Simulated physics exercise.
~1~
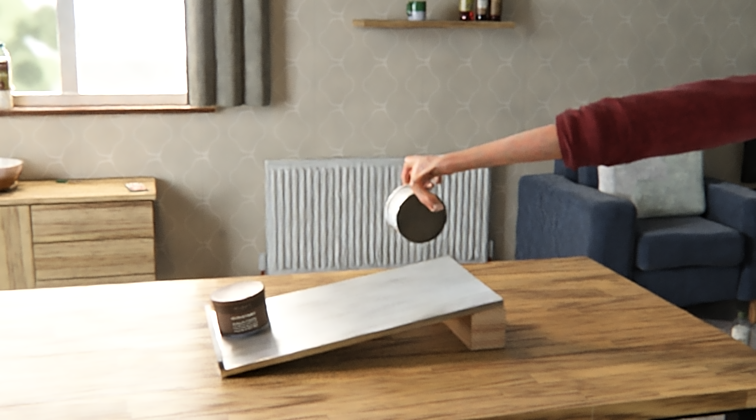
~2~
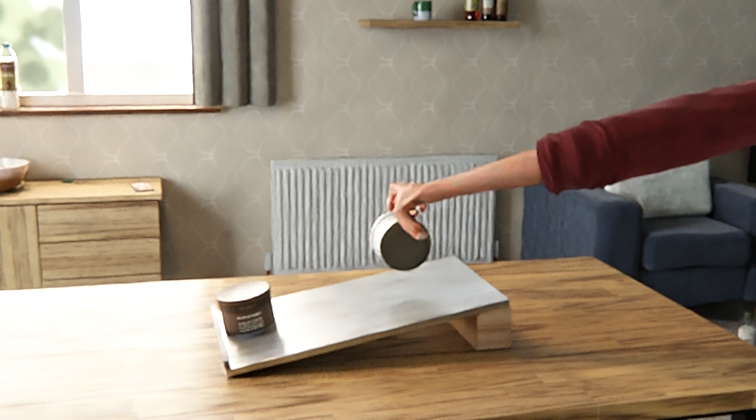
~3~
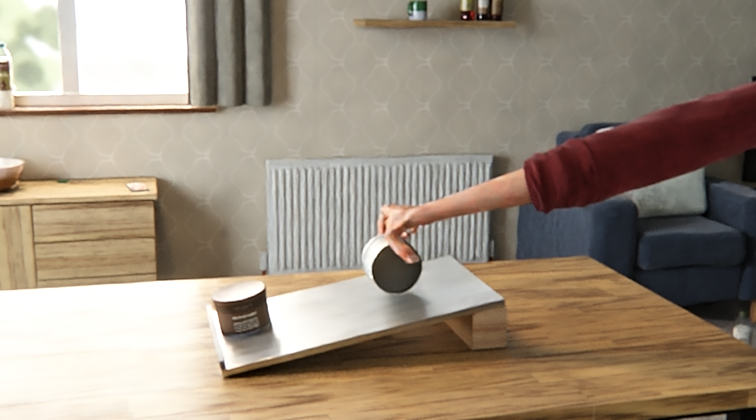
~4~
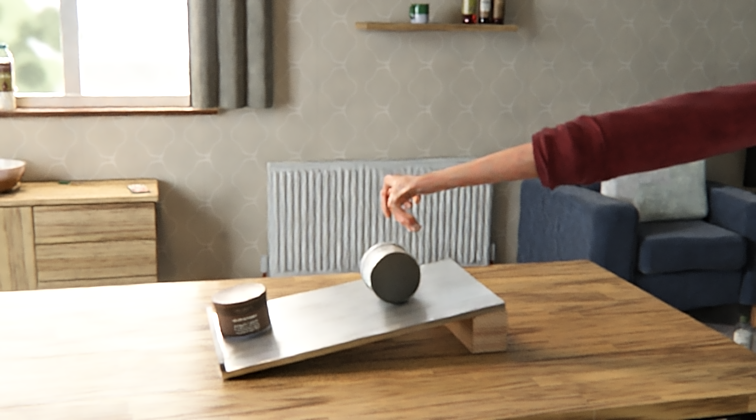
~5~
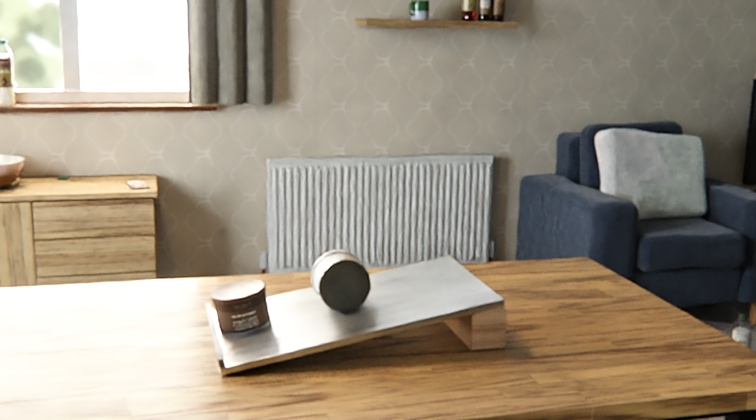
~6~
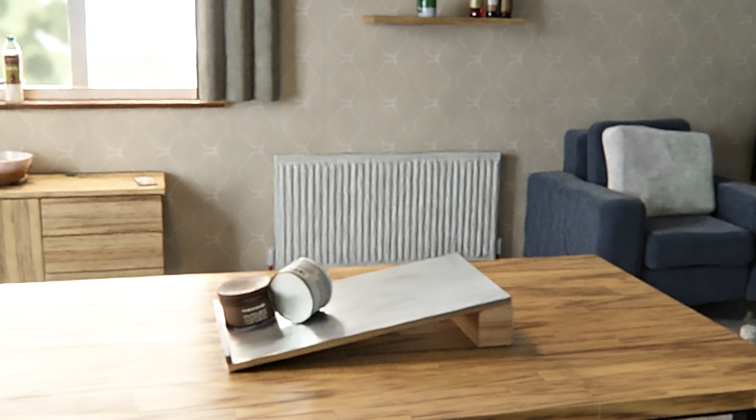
The footage shows a hand lowering a white tub on its side onto a sloping board propped on a block, then letting go and withdrawing. The tub rolls left down the board and ends up against a brown tub that stays in place near the lower end.
